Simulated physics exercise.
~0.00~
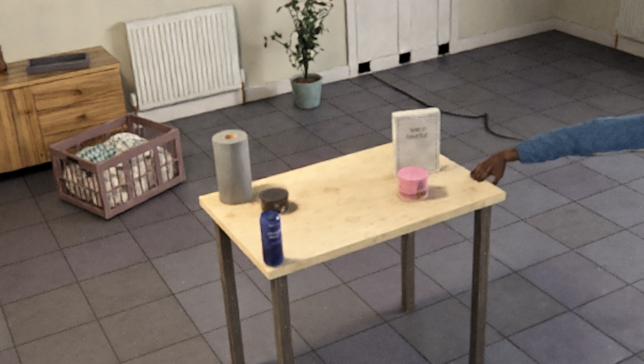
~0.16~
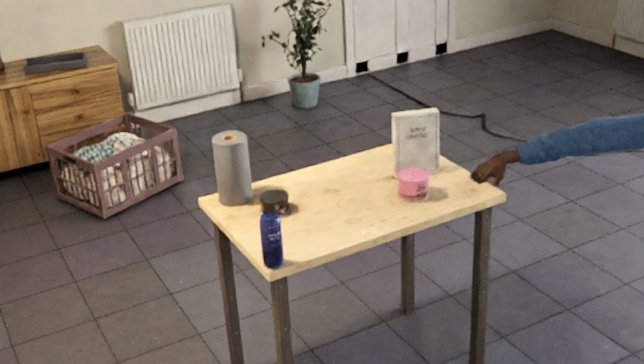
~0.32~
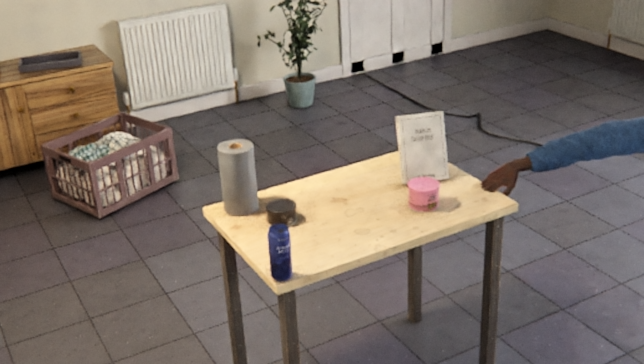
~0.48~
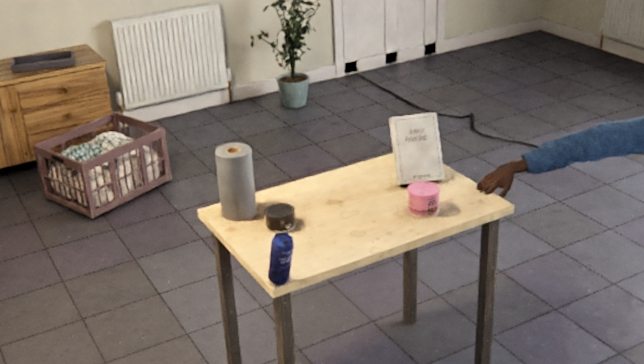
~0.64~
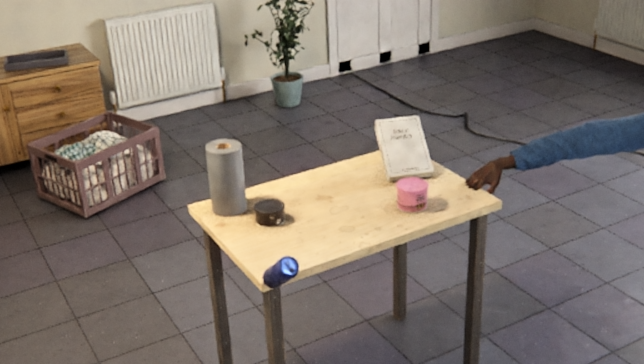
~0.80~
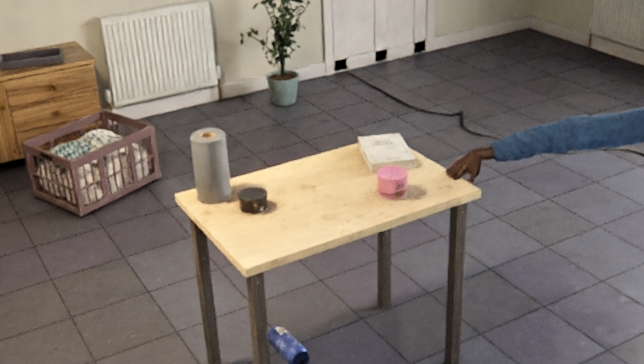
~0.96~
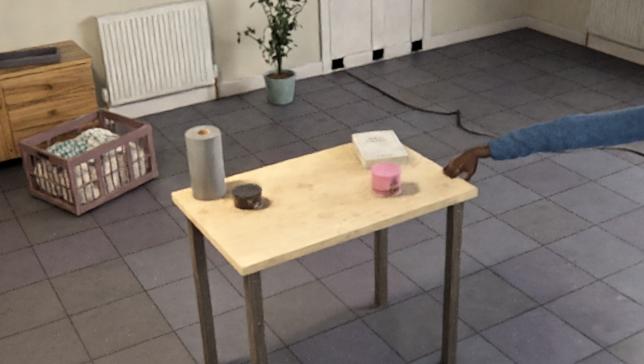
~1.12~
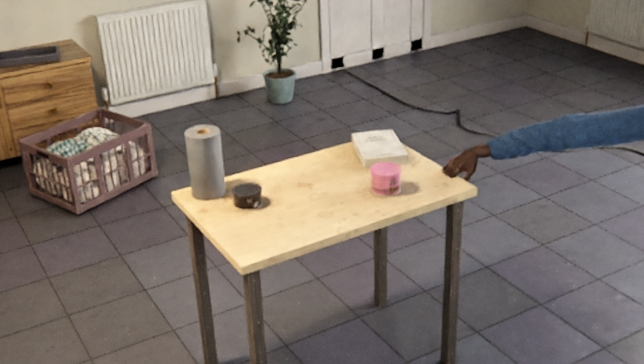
A blue can tipped off the front edge of a wooden table and dropped to the floor as a hand at the right corner jolted the table, while a white book toppled flat and the grey roll and two small tubs stayed standing.
